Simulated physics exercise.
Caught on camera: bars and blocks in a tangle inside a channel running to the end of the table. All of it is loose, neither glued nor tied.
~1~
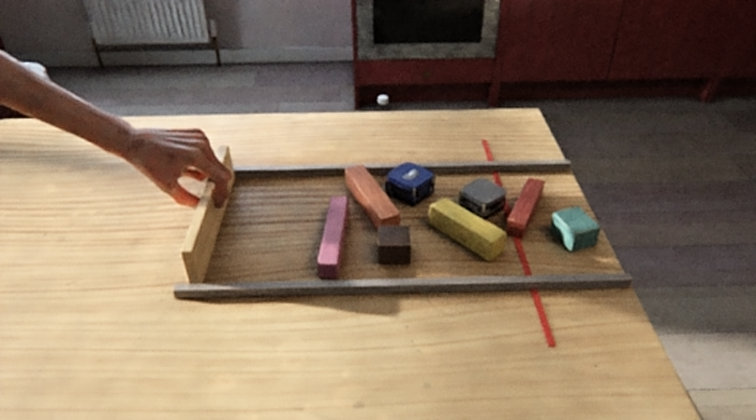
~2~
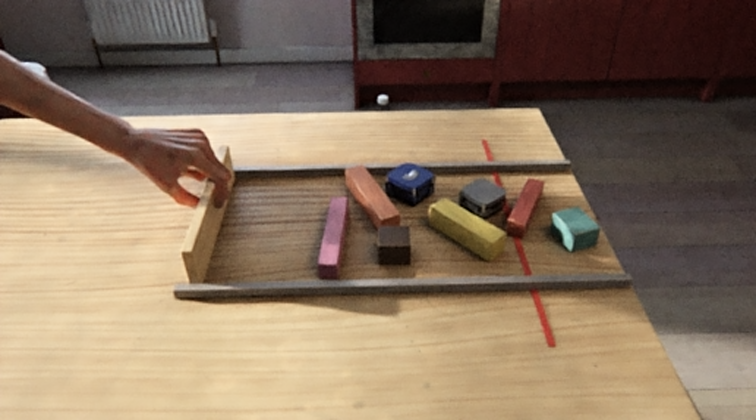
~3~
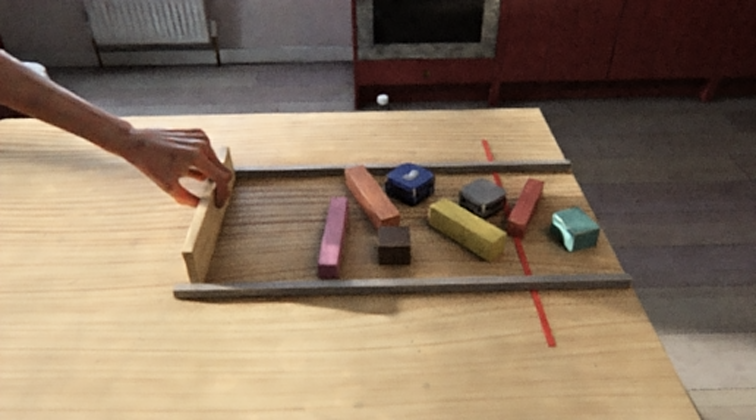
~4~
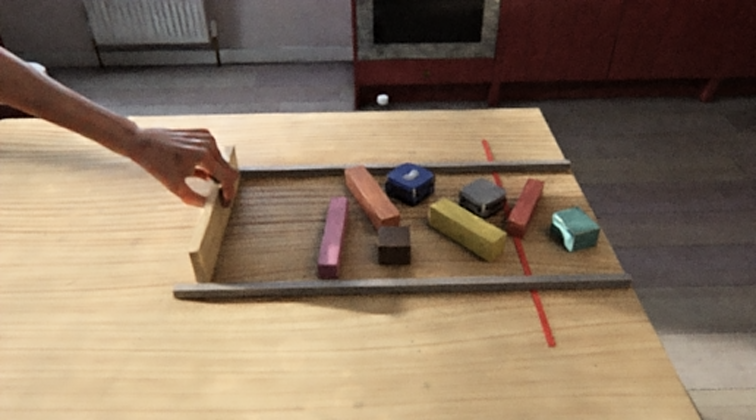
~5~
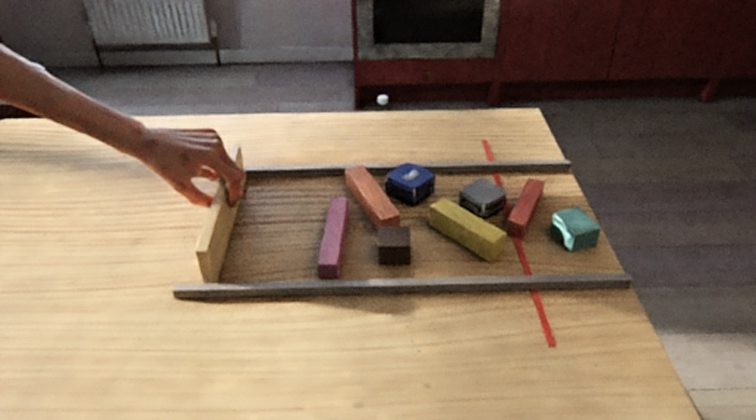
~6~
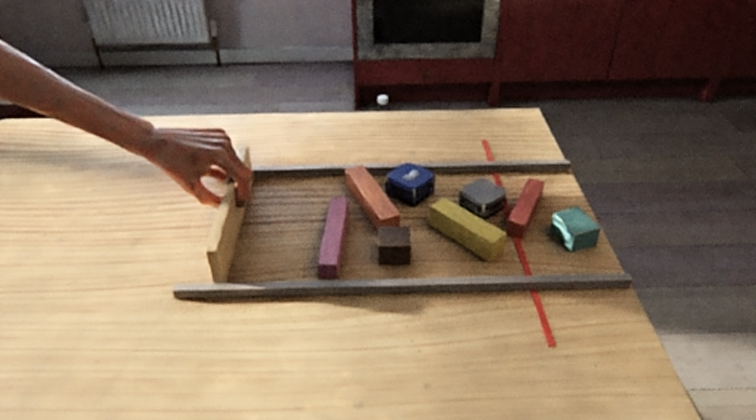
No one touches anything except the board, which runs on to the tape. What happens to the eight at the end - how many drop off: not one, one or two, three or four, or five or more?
The count of those that drop off: One or two.
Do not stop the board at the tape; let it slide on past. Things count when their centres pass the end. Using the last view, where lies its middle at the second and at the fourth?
The middle is near (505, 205) first and near (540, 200) after.
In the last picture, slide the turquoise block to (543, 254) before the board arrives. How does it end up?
In the end the turquoise block hangs on.
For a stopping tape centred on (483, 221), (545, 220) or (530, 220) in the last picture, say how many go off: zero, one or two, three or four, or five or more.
Number fallen at each tape, in order - no fall at all, three or four, three to four.
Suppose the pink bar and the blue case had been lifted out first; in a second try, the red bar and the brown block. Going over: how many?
The first count is 0 and the second is 0.
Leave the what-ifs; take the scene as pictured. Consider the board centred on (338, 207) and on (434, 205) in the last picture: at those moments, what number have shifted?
First 1 and then 7.
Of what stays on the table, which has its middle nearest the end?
The grey case is the one.
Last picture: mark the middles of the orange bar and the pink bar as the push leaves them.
In the last picture the orange bar sits at (530, 193) while the pink bar sits at (526, 231).
Soon after, none off yet; turquoise block at rest near (575, 229); red bar at rest near (526, 207); grey case at rest near (483, 199).
In the end, the number that fall off is one or two; gone, red bar and turquoise block.
